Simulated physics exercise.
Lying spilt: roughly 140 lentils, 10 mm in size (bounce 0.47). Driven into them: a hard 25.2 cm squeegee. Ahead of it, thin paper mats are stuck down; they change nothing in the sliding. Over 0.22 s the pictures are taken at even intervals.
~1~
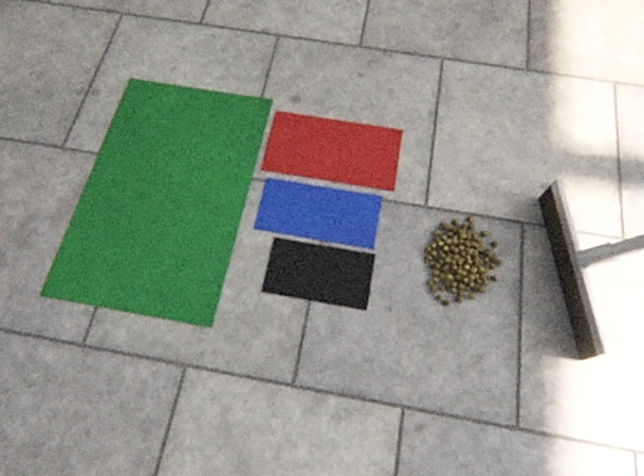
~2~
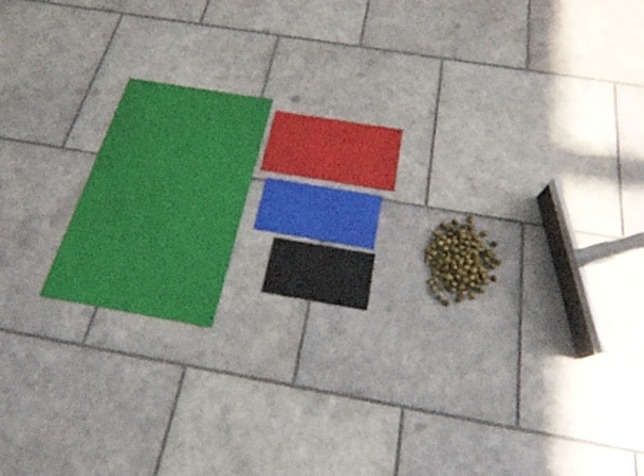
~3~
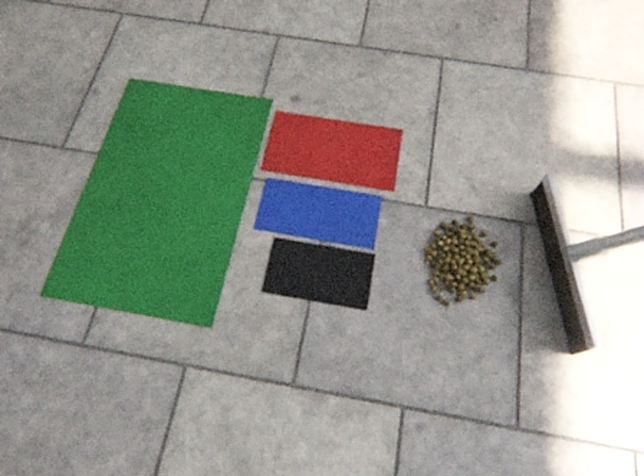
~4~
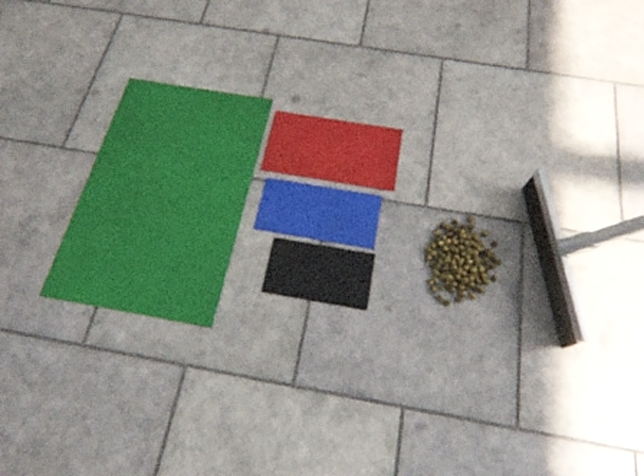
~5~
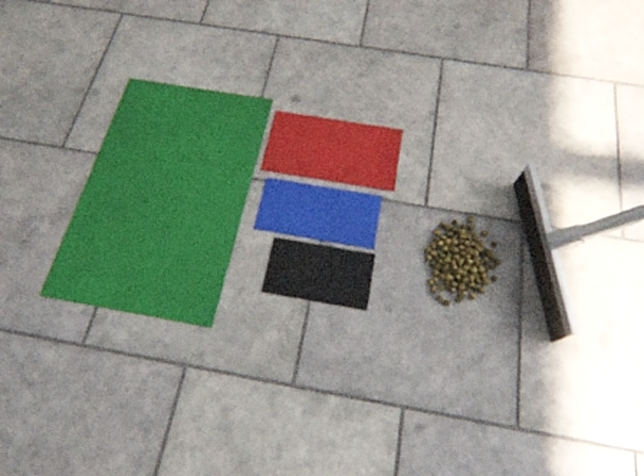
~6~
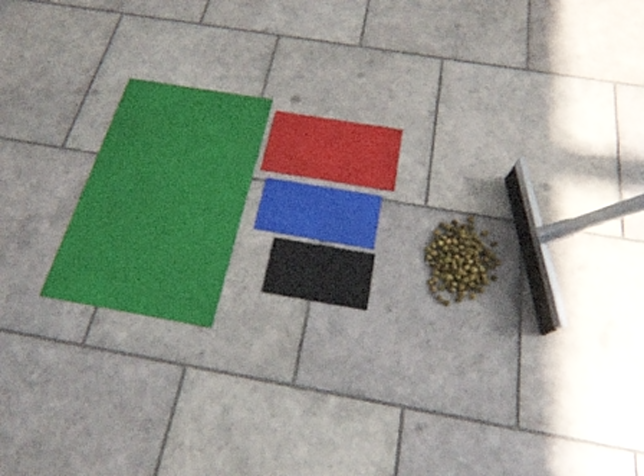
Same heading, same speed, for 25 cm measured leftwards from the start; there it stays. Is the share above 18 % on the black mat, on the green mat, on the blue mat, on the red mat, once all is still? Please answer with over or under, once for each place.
Black mat, under; green mat, under; blue mat, under; red mat, under.
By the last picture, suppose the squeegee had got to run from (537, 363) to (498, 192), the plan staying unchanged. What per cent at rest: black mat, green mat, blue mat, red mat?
The black mat ends with 55 per cent, the green mat with 0, the blue mat with 15 and the red mat with 0.
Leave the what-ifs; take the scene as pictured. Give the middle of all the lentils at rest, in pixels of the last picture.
The middle ends up roughly at (393, 243).
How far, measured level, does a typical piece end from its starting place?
Estimate: Approx. 10 cm.
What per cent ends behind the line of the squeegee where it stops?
Share: Approx. 25 %.
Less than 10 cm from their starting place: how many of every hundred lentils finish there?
My estimate is some 45 percent.
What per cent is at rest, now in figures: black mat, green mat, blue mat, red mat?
Result: Black mat = 0; green mat = 0; blue mat = 10; red mat = 0.
Then, 0.31 s after the last picture, squeegee 17 cm from its start, spill 11 cm wide; off the mats 100 %.
Then, 0.62 s after the last picture, squeegee 27 cm from its start, spill 14 cm wide; blue mat 5 %, off the mats 95 %.
Then, 0.88 s after the last picture, squeegee 28 cm from its start, spill 14 cm wide; blue mat 10 %, off the mats 90 %.
In the end, black mat 0 %, blue mat 10 %, red mat 0 %, green mat 0 %, off the mats 90 %.
